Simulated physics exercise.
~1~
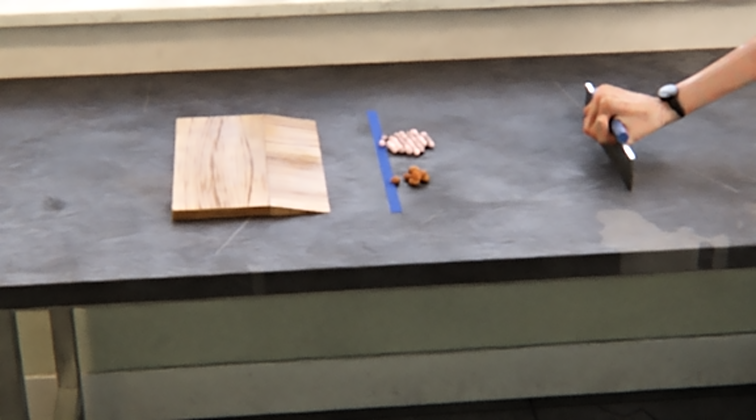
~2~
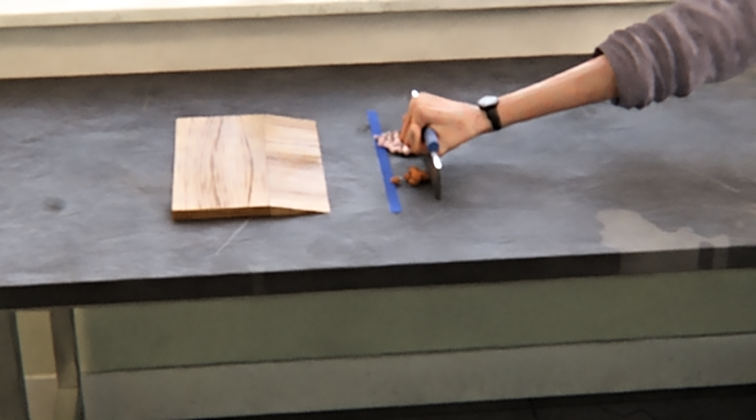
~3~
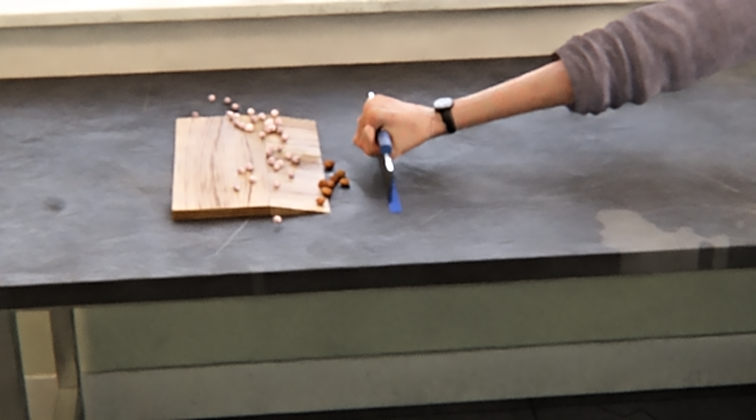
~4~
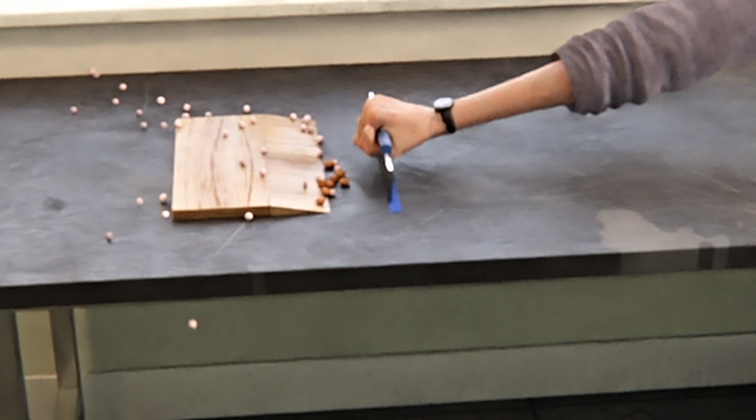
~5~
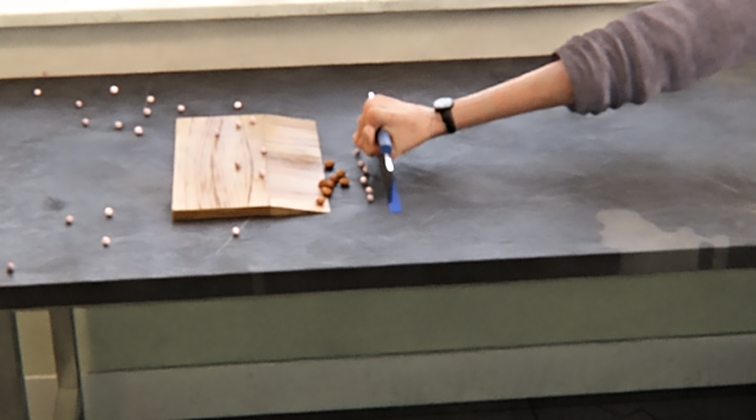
A hand swept a scraper left to the blue tape, shoving two small piles toward a wooden ramp; the pale pink balls scattered over it and across the counter, some rolling back to the scraper, while the brown lumps stalled around the ramp's foot.
